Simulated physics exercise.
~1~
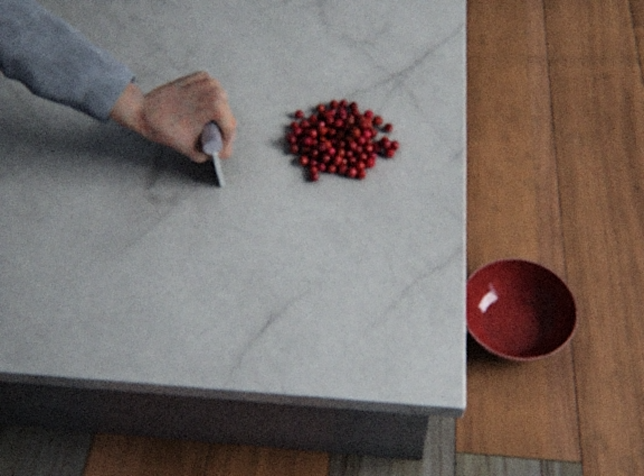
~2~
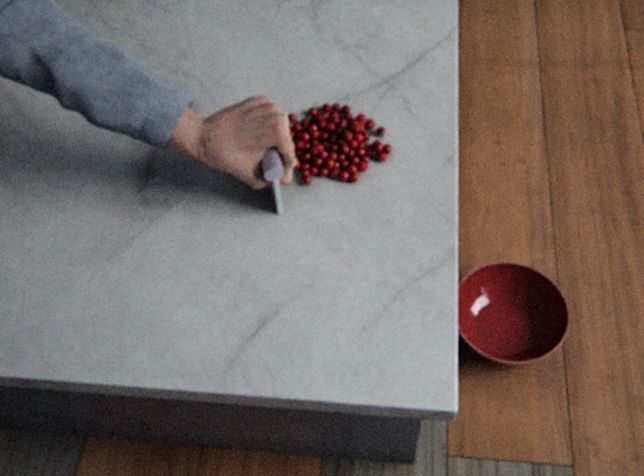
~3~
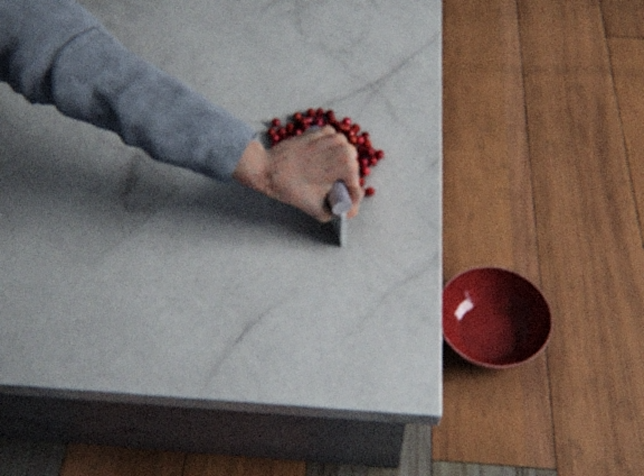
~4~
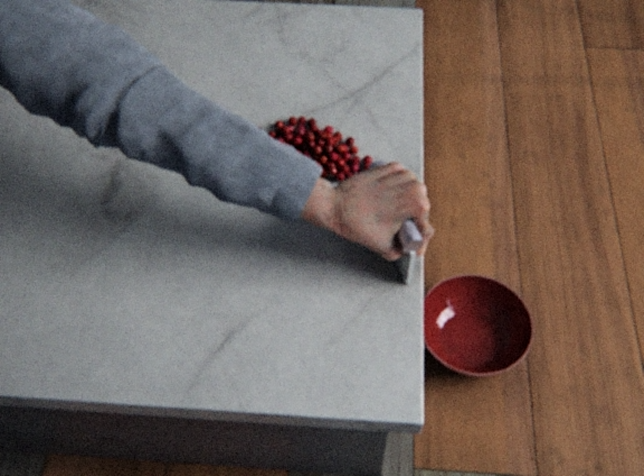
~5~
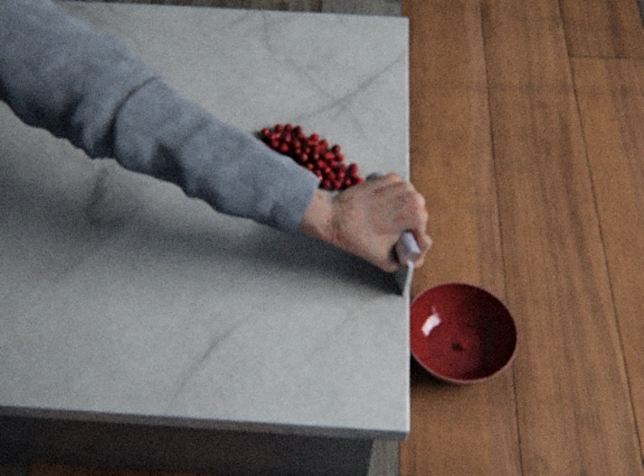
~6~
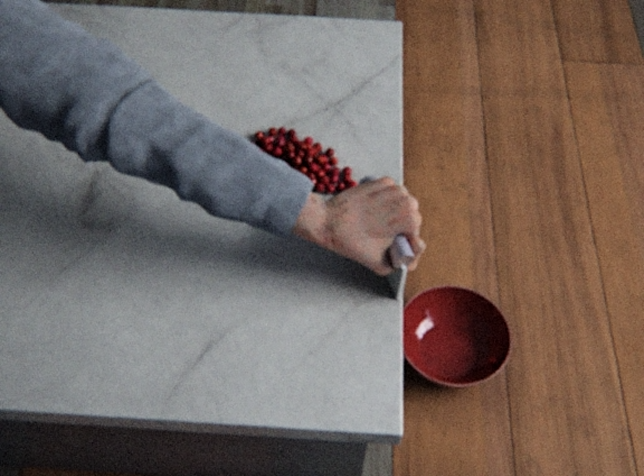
A hand in a blue-grey sleeve, gripping a small scraper, reaches in from the upper left over a pale, veined grey countertop seen from above. A loose cluster of dark red cranberries lies on the upper right of the counter, and a red bowl sits beyond the right edge, over a brown wooden floor. The hand moves the scraper right and slightly down, passing in front of the berries and partly hiding them, as the view drifts gently right. It stops at the counter's edge beside the bowl. The berries remain heaped on the counter, and the bowl stays empty.
